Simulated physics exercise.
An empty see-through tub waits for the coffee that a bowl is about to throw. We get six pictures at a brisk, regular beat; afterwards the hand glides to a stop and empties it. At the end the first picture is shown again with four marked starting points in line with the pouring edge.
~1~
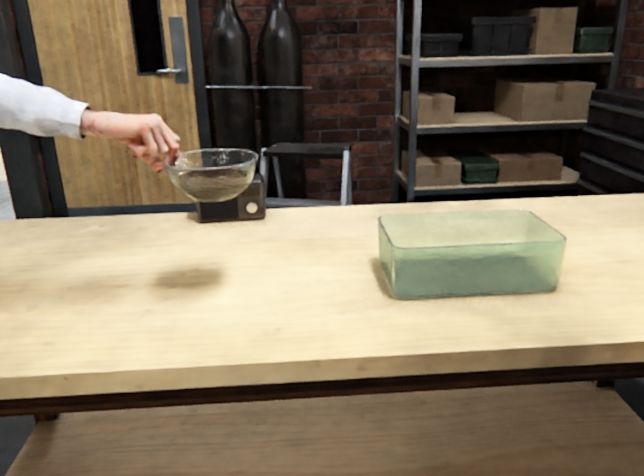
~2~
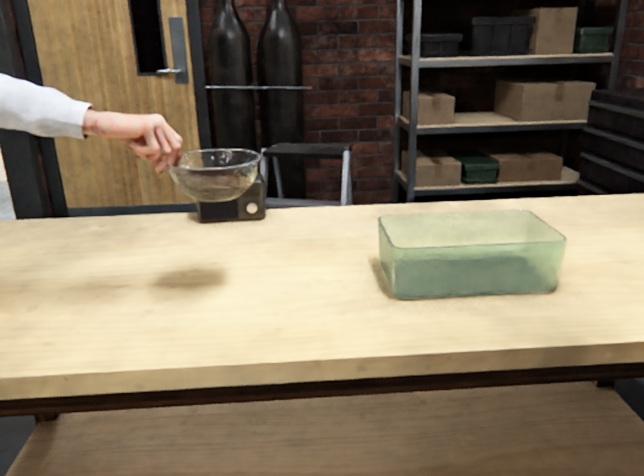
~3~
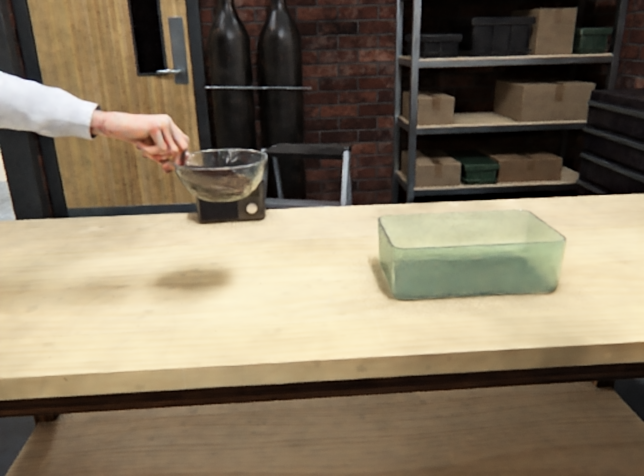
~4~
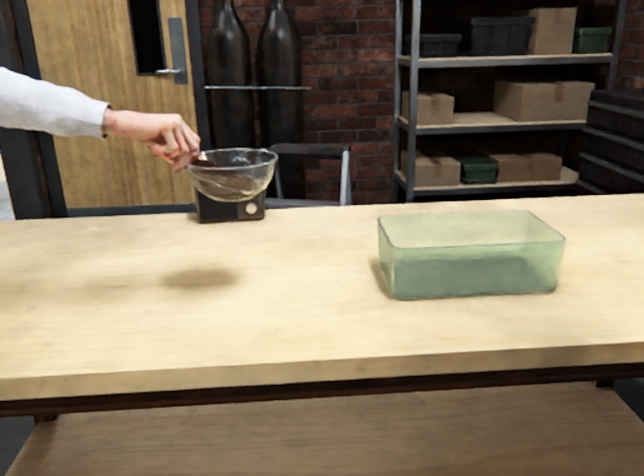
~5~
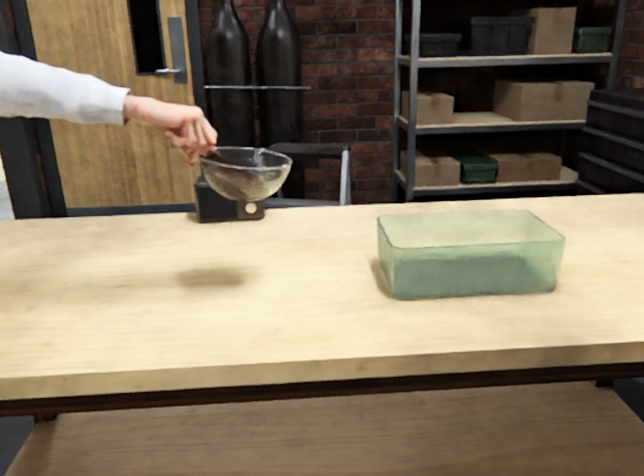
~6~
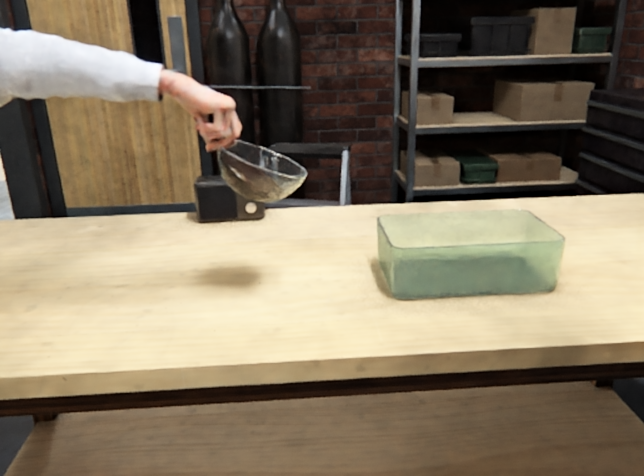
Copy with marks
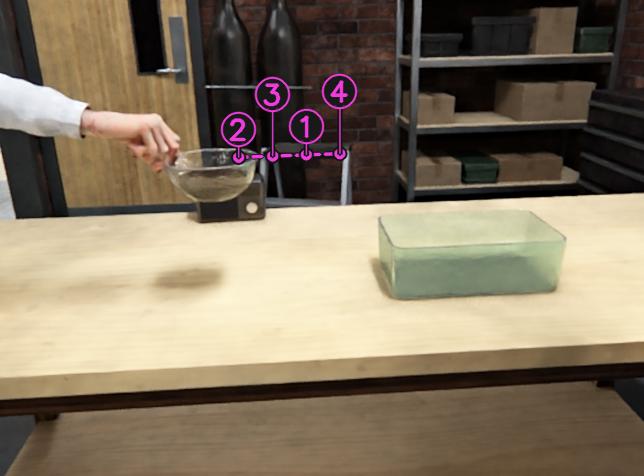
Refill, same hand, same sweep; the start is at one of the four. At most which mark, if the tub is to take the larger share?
Take 1.
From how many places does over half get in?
Two of the four.
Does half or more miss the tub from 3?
Yes.
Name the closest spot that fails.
3.
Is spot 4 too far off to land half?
No, that is safe.
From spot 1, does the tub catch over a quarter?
Yes, it does.
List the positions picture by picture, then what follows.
Upright, lip at (257, 156); tub from (392, 297) to (556, 289); nothing has left yet, in the first picture.
Upright, lip at (259, 156); nothing has left yet, in the second picture.
Upright, lip at (266, 156); nothing has left yet, in the third picture.
Upright, lip at (276, 156); nothing has left yet, in the fourth picture.
Tipped about 7°, lip at (290, 161); nothing has left yet, in the fifth picture.
Tipped about 22°, lip at (306, 172); nothing has left yet, in the sixth picture.
In magenta, 1 at (306, 154); 2 at (238, 157); 3 at (272, 156); 4 at (339, 153).
If 1 is chosen, about 71 % lands in the tub, 24 % falls short and 5 % goes beside or beyond.
If 2 is chosen, about 0 % lands in the tub, 97 % falls short and 3 % goes beside or beyond.
If 3 is chosen, about 17 % lands in the tub, 78 % falls short and 5 % goes beside or beyond.
If 4 is chosen, about 89 % lands in the tub, 4 % falls short and 7 % goes beside or beyond.
